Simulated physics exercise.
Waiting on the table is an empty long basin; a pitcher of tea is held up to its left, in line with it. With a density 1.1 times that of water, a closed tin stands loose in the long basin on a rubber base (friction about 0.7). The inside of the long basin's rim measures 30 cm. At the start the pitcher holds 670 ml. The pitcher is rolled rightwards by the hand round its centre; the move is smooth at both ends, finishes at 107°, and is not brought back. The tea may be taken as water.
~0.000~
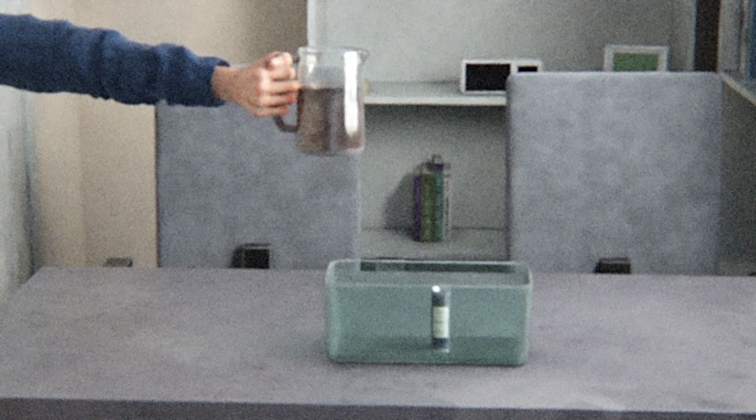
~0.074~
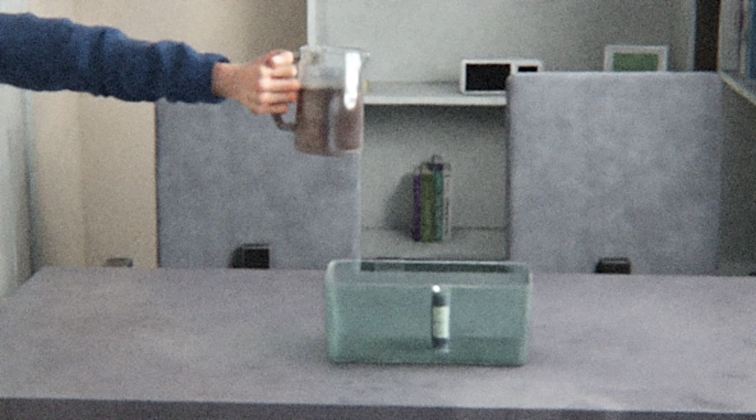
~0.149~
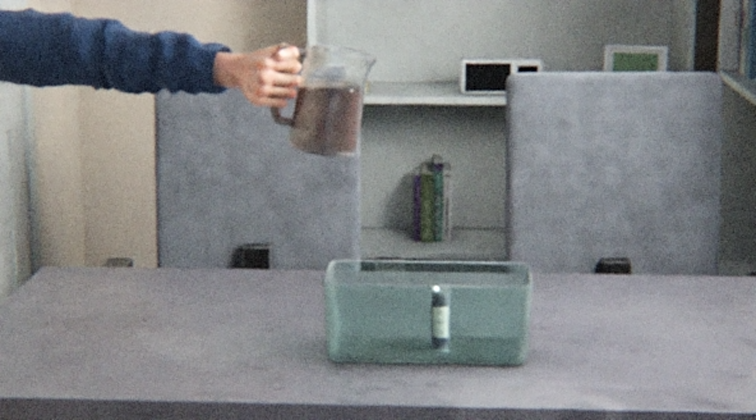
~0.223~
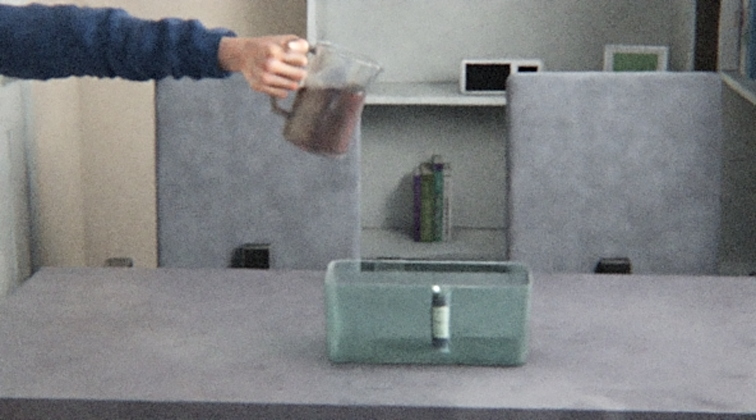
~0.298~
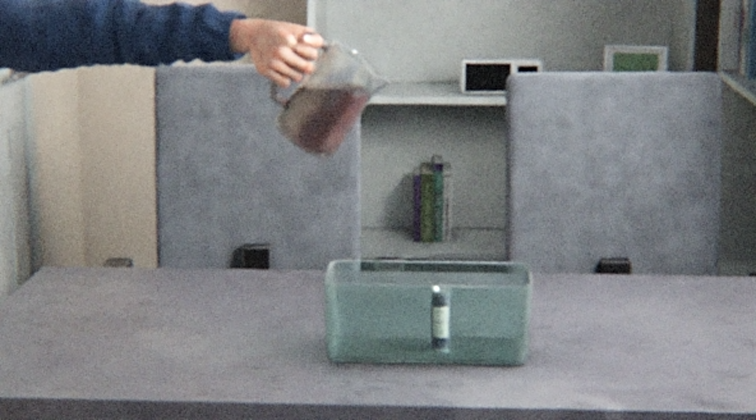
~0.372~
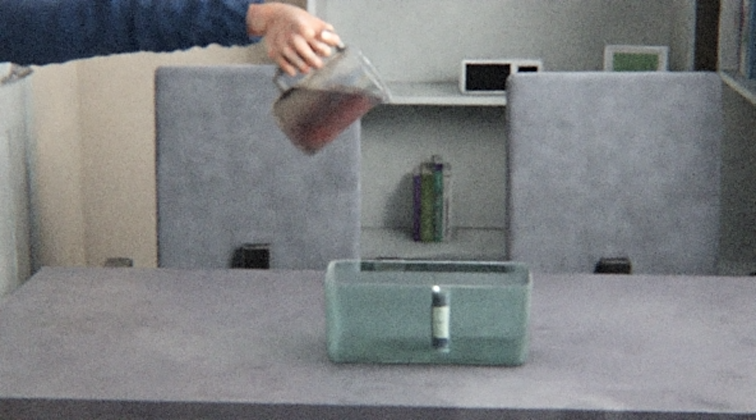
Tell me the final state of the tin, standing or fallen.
The tin ends standing.
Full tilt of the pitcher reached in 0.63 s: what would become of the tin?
In that case the tin does not tip.
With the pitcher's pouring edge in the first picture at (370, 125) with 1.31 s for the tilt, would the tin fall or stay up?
Result: Tin tipped over.
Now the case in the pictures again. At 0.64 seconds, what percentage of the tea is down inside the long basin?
Roughly 1 percent of it.
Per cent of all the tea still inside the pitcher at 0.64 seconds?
72 %.
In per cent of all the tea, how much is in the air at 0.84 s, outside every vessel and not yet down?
About 36 percent.
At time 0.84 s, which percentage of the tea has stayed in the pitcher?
I reckon near 26 per cent still sits there.
By 0.64 s the tilt is 100° and 72 per cent is still to pour; the tin stands where it began.
By 0.84 s the tilt is 107° and 25 per cent is still to pour; the tin stands where it began.
By 1.05 s the tilt is 107° and 6 per cent is still to pour; the tin stands where it began.
By 1.27 s the tilt is 107° and 1 per cent is still to pour; the tin stands where it began.
At rest the tin stands where it began.
